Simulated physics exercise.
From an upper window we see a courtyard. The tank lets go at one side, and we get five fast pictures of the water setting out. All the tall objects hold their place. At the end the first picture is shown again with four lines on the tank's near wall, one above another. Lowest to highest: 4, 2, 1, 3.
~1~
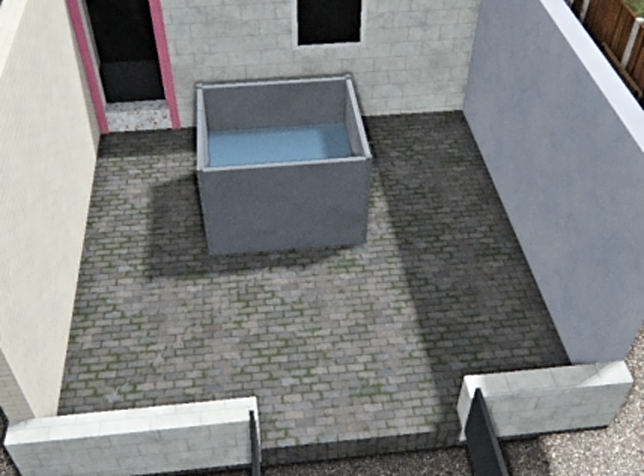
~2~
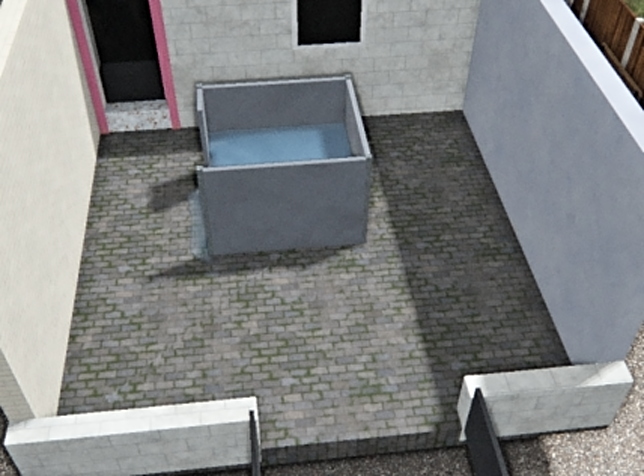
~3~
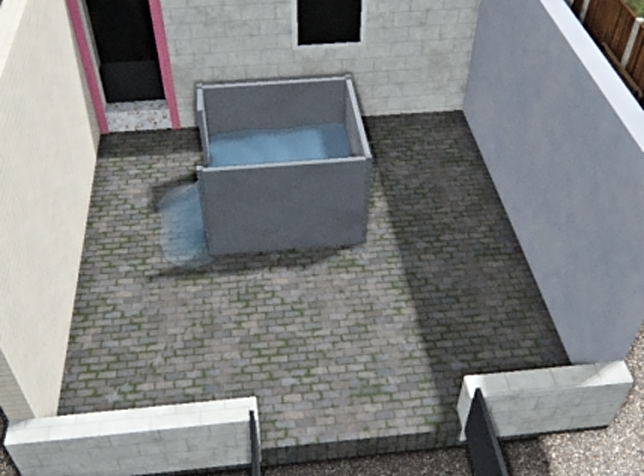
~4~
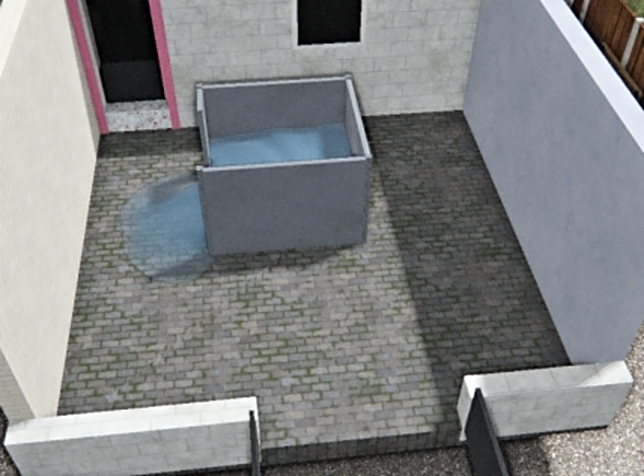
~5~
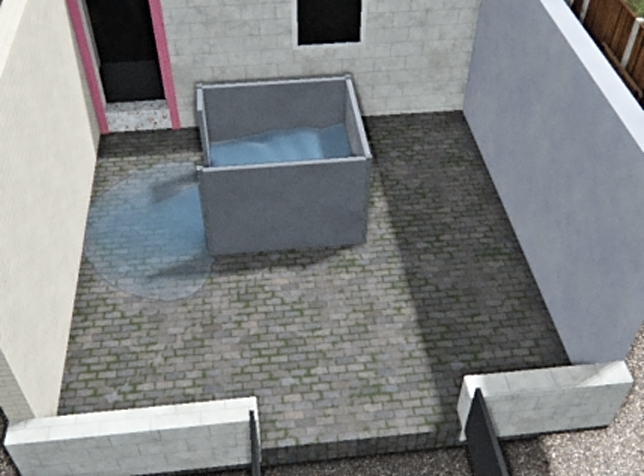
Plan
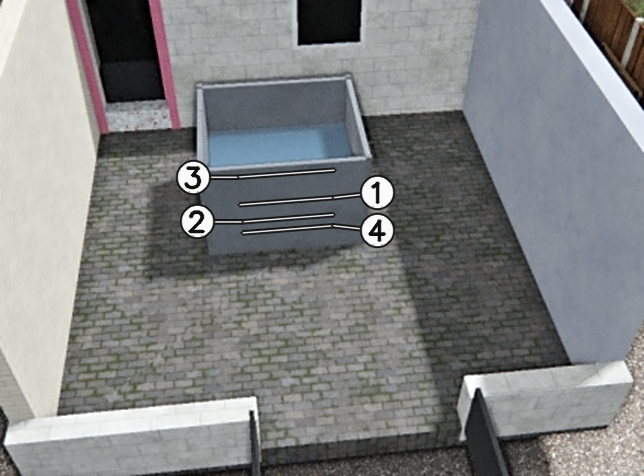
A grey, open-topped tank of blue water stands on the mossy brick paving of a walled courtyard, seen from an upper window that stays still. Behind it are a pale block wall, a pink-framed doorway at left and a dark window, with low whitish walls and an open gate in front. Water emerges from the tank's left side and spreads leftward across the paving in a widening, rounded sheet, while the surface inside ripples.
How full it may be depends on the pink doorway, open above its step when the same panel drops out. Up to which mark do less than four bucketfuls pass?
I would pick line 1.
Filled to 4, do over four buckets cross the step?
No.
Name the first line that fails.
It is 3.
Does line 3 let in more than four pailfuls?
Yes, it does.
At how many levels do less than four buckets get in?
Three.
On the marked copy, 1 at (287, 201); 2 at (287, 218); 3 at (286, 173); 4 at (288, 229); from the bottom up 4, 2, 1, 3.
If 1 is chosen, a bucket or two gets in.
If 2 is chosen, nothing gets over.
If 3 is chosen, about 11 bucketfuls get in.
If 4 is chosen, nothing gets over.
